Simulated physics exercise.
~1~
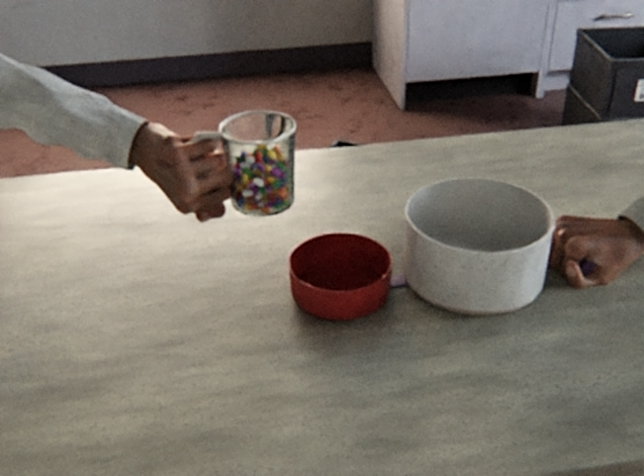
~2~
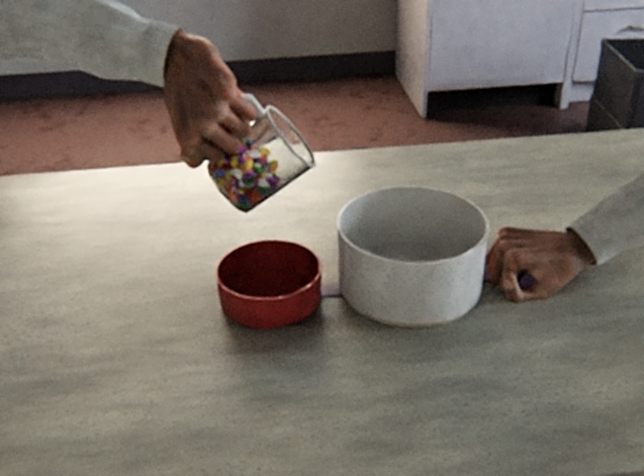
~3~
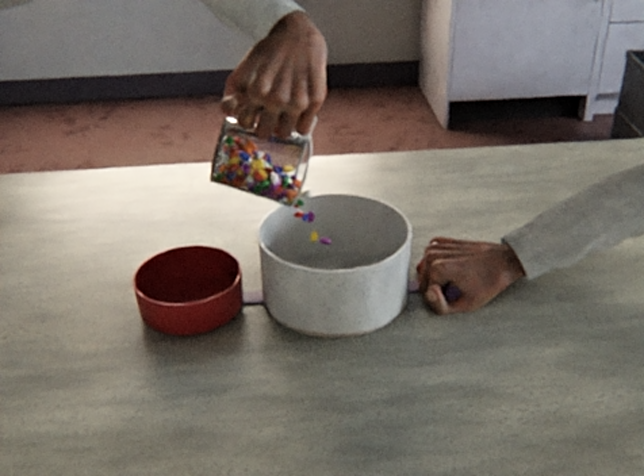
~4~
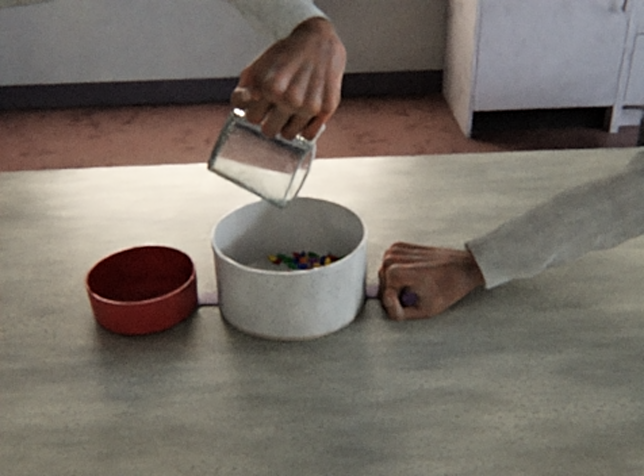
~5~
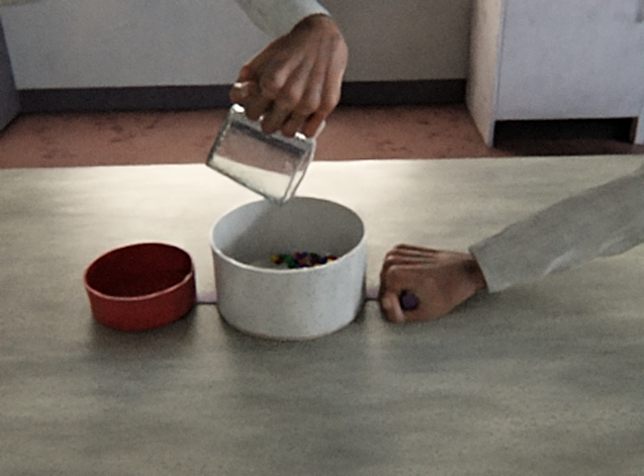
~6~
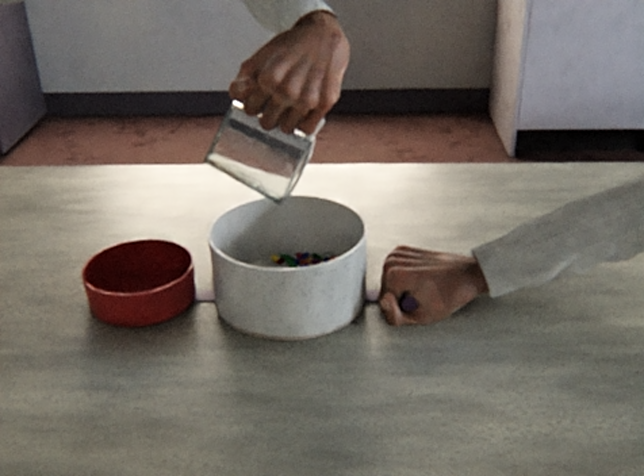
To begin with, a hand on the left holds a clear glass cup of colourful jelly beans above a pale table, while another hand on the right grips the end of a strip carrying a red dish and a white pot. The two vessels slide left together as the cup begins to tip. With the white pot now beneath the cup, the first jelly beans spill over its rim. The rest follow into the pot, and the vessels come to a stop. Finally, the emptied cup stays tilted above the white pot, which holds the jelly beans, while the red dish remains empty.
